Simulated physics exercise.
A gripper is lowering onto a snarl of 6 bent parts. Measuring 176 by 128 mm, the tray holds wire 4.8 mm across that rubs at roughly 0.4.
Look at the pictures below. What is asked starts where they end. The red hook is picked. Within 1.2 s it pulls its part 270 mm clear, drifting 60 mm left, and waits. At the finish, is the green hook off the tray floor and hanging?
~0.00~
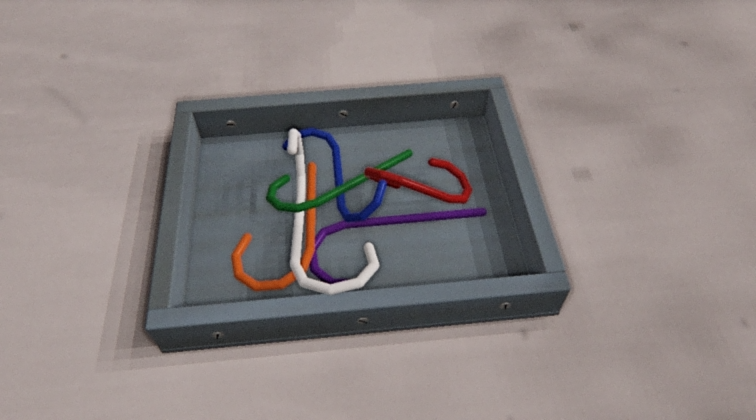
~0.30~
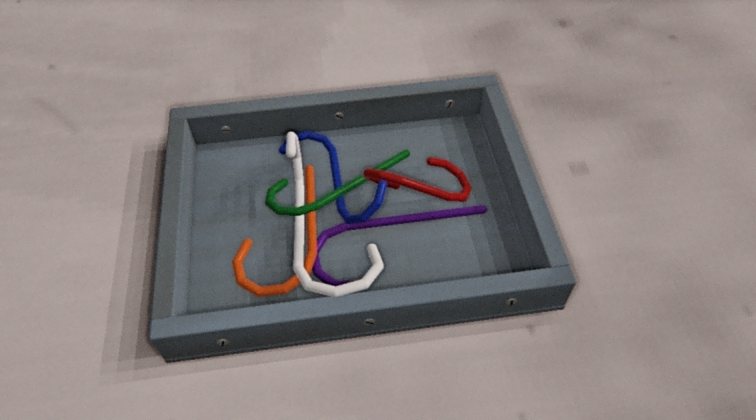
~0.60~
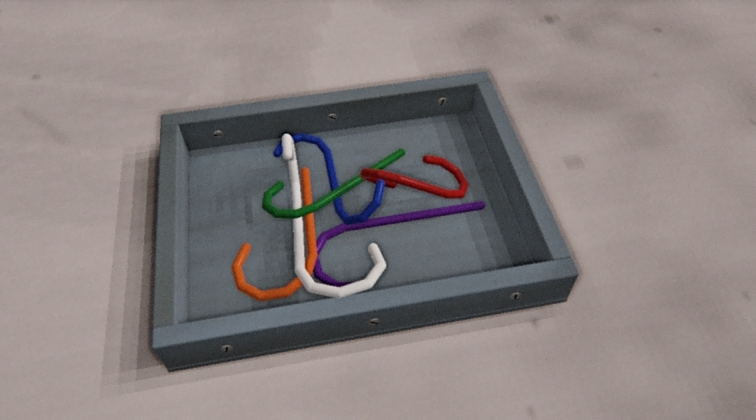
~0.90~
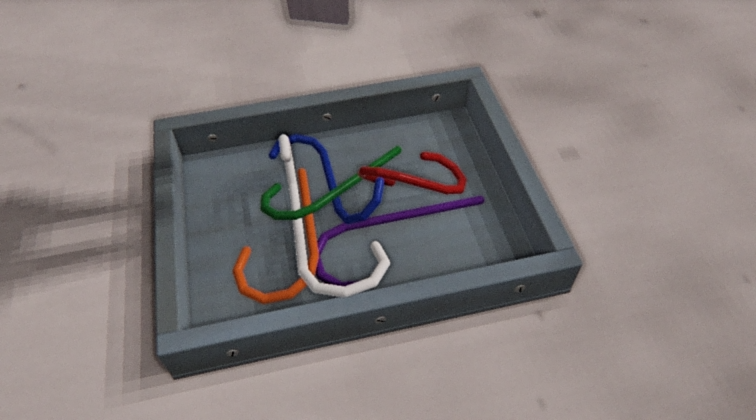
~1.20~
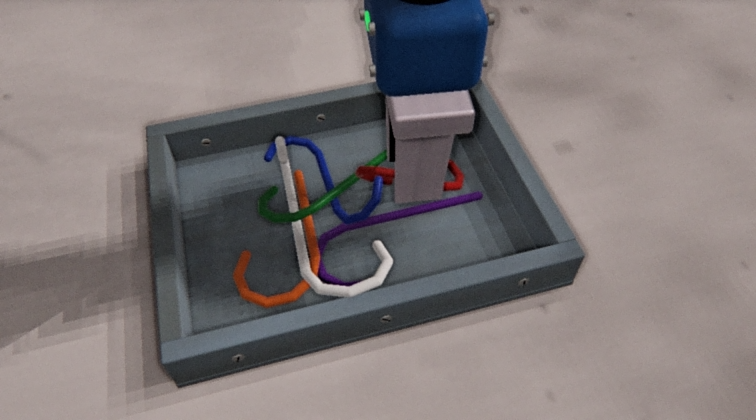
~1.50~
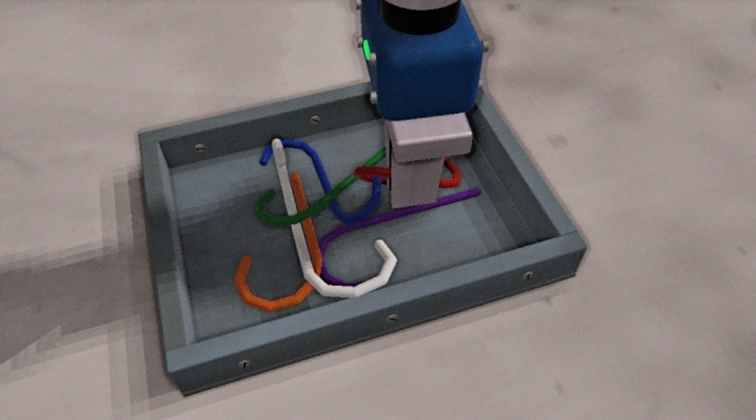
No.
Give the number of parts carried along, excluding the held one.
That makes 0 in total.
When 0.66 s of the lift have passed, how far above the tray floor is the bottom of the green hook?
Height: Approx. 0 mm.
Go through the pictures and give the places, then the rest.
In the first picture, fingers out of view, 220 mm above the grip; green hook from (286, 178) to (409, 153), passing over orange hook; red hook from (397, 185) to (432, 162).
In the second picture, fingers out of view, 220 mm above the grip; purple hook from (360, 286) to (483, 209), passing under blue hook, under orange hook; orange hook from (248, 243) to (309, 169), passing over purple hook, under white hook, under green hook.
In the third picture, fingers out of view, 205 mm above the grip; blue hook from (381, 184) to (277, 153), passing over purple hook; white hook from (288, 155) to (373, 248), passing over orange hook.
In the fourth picture, fingers out of view, 110 mm above the grip; green hook from (277, 187) to (398, 150), passing over orange hook; red hook from (391, 182) to (424, 156).
In the fifth picture, fingers (414, 161) 14 mm above the grip.
In the sixth picture, fingers (412, 179) closed on the red hook; green hook from (271, 194) to (389, 148).
After 1.86 s, lowest point more than 20 mm over the tray floor, red hook 58 mm.
After 2.16 s, lowest point more than 20 mm over the tray floor, red hook 158 mm.
After 2.70 s, lowest point more than 20 mm over the tray floor, red hook 272 mm.
End, hanging red hook 272 mm; the other 5 are down.
